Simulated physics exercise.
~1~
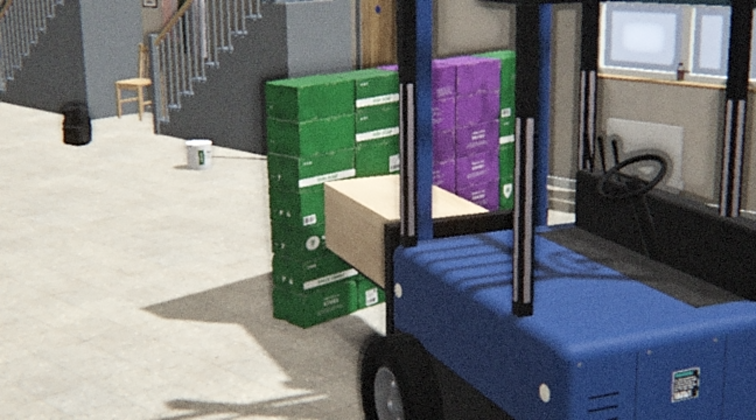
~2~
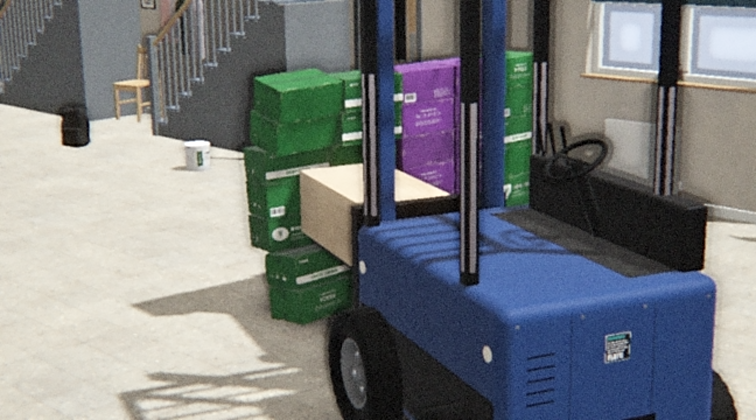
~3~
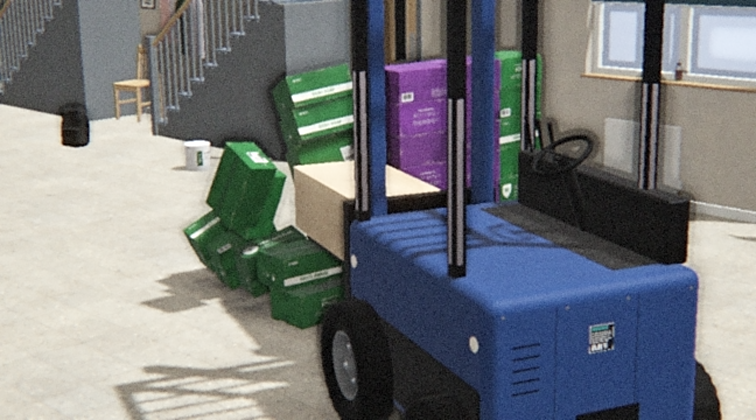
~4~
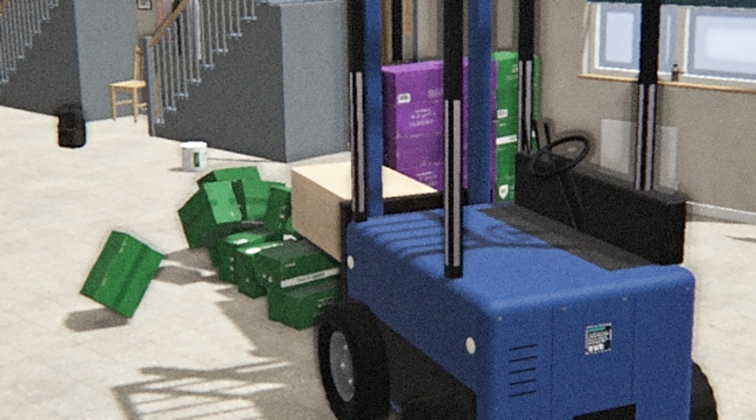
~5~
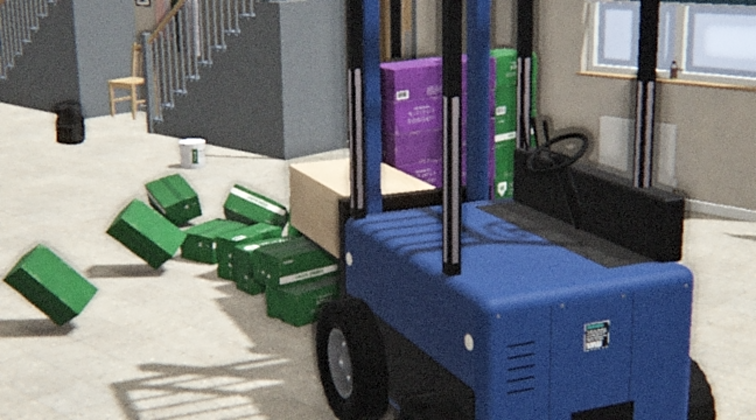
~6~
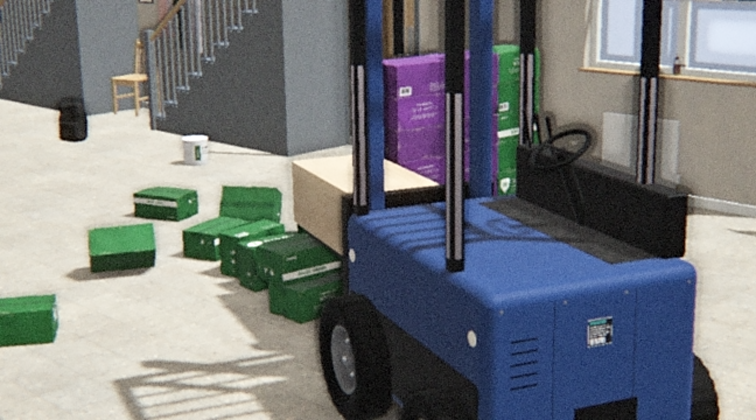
A blue forklift stands at the right of a pale-floored hall, seen from slightly above by a gently swaying camera, with a light wooden case raised against a stacked wall of green and purple cartons. Behind are grey partitions, stair railings, a wooden chair, a black bin and a white bucket. The case pushes into the green cartons at the left, which shift and lean. They topple leftward, tumbling over one another, and a few roll out across the floor. The forklift stays put as the green cartons settle, scattered, while the visible purple stack remains standing beside some green ones.
